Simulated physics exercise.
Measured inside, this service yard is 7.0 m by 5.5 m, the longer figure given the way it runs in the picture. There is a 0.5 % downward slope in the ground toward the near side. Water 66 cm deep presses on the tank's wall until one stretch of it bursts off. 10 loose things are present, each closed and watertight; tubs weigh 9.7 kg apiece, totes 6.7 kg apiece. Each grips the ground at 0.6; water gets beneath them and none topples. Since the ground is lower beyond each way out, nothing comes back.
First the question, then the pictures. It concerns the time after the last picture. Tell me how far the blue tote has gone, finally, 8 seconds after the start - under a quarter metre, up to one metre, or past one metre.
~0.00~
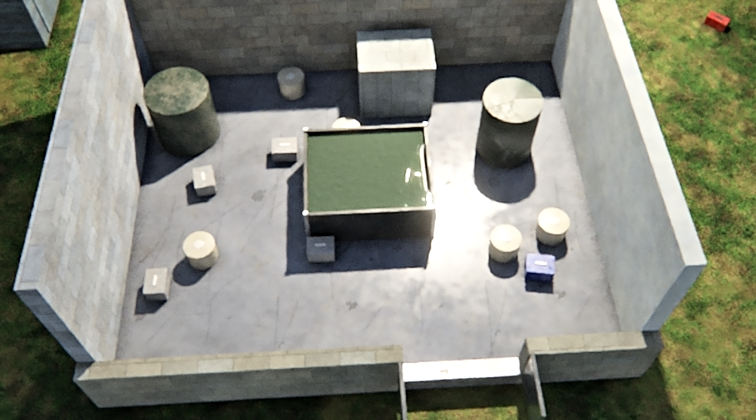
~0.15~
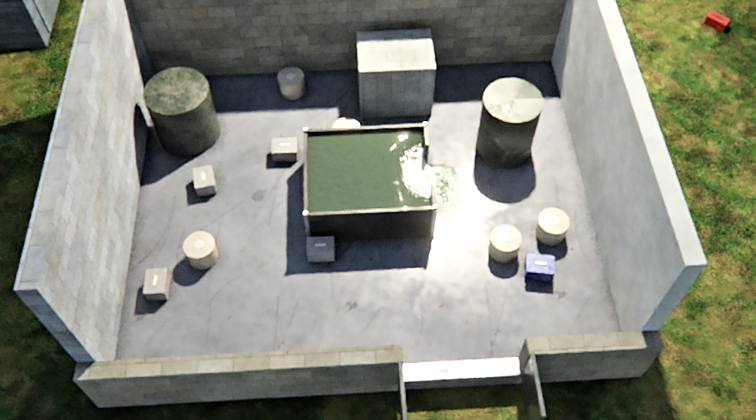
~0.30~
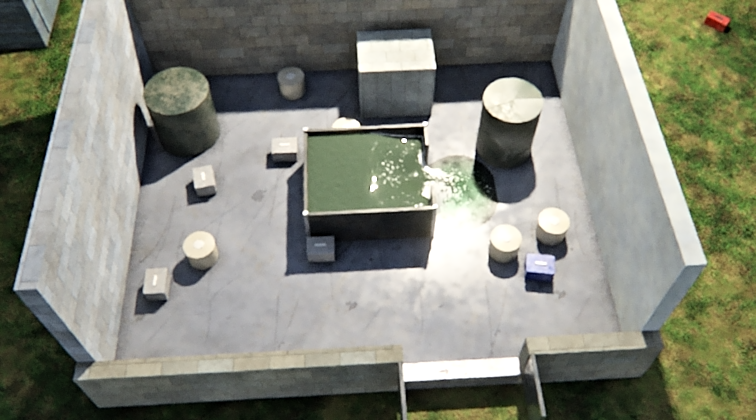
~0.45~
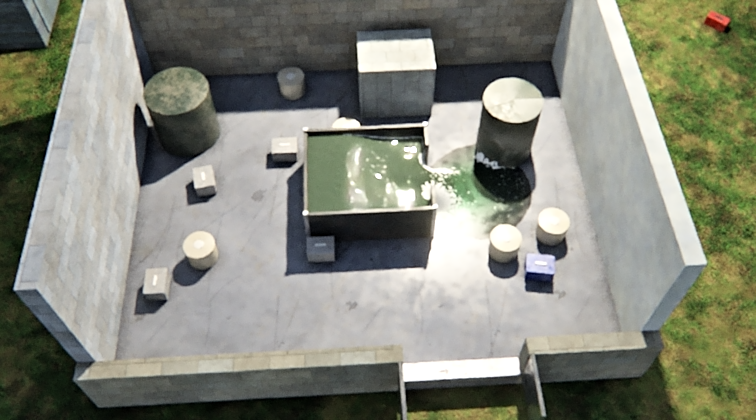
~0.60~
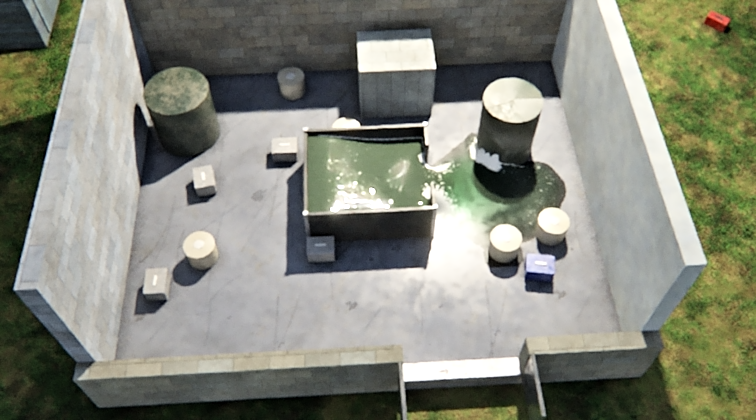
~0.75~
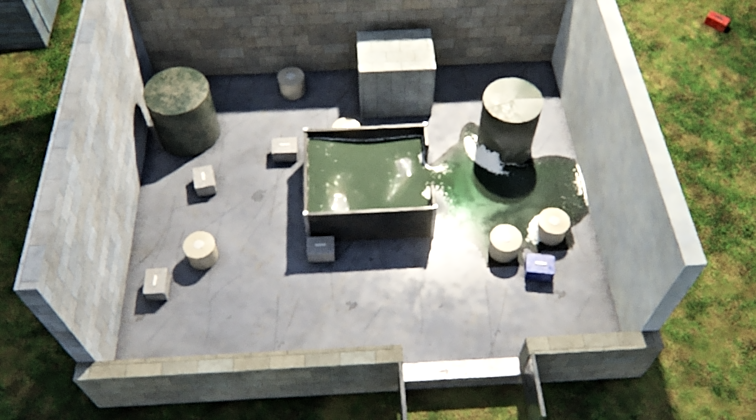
It ends a long distance off.
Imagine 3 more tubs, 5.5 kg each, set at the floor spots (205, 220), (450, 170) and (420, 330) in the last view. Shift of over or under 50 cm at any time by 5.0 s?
Result, in listed order: Not exceeded / exceeded / exceeded.
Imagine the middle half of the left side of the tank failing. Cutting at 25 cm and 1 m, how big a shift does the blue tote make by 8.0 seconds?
What happens next is that the blue tote does not really budge.
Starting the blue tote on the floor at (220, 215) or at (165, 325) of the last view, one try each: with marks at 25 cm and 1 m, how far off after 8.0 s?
Run 1: It remains nearly still. Run 2: It remains nearly still.
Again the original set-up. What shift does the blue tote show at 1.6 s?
I'd guess some 5 cm by then.
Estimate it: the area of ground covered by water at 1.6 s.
Wet: Near 11.0 m2.
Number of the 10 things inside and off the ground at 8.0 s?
I get 1.
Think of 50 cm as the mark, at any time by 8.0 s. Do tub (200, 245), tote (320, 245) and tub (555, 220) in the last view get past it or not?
Well, going one by one, it's not that far, not that far and too far.
After 1.6 s the blue tote is near (543, 267), 0.1 m from its start, aground; 0 of 10 are out; 1 afloat.
After 3.6 s the blue tote is near (477, 308), 1.2 m from its start, aground; 0 of 10 are out; 0 afloat.
After 5.6 s the blue tote is near (385, 265), 2.2 m from its start, aground; 0 of 10 are out; 0 afloat.
After 8.0 s the blue tote is near (346, 242), 2.8 m from its start, afloat; 0 of 10 are out; 1 afloat.
